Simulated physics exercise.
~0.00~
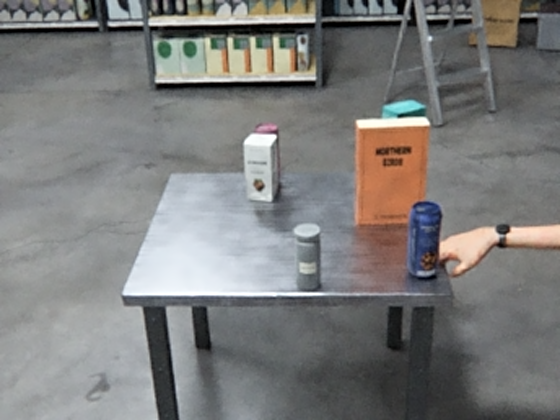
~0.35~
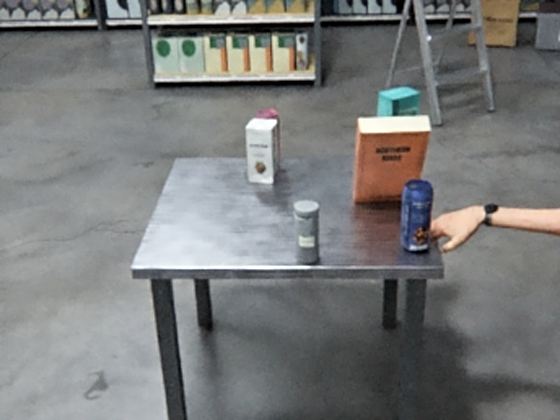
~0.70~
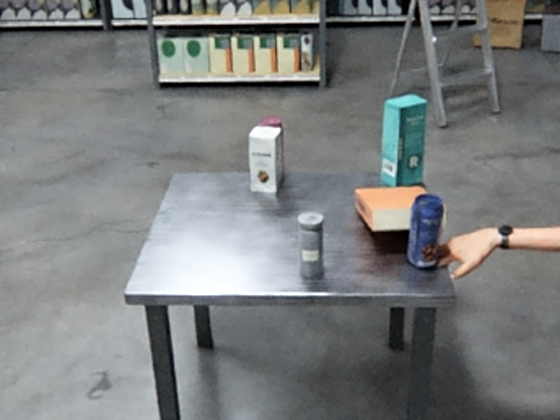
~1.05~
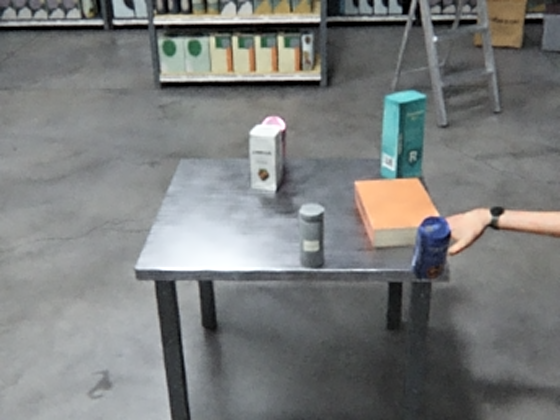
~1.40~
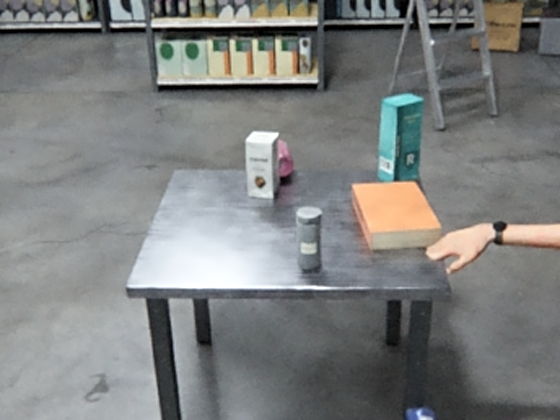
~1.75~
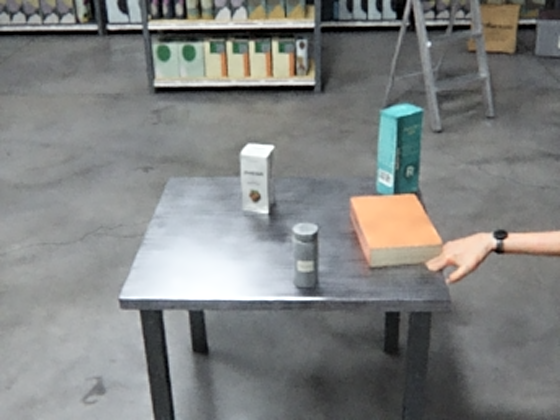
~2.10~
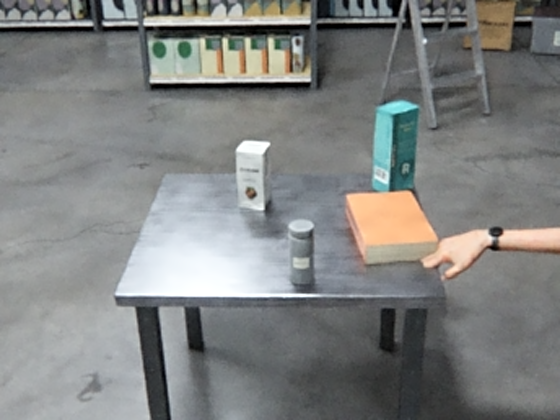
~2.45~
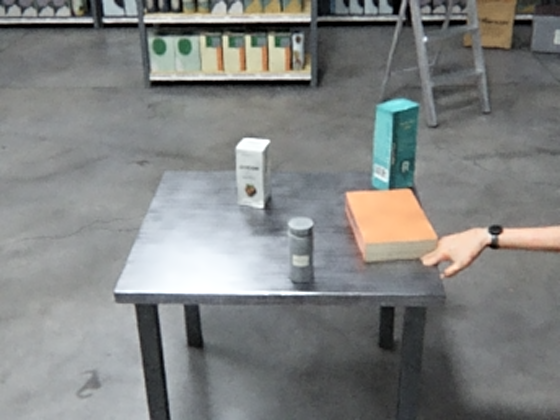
An orange book topples on a table, then a blue can and pink can drop off.
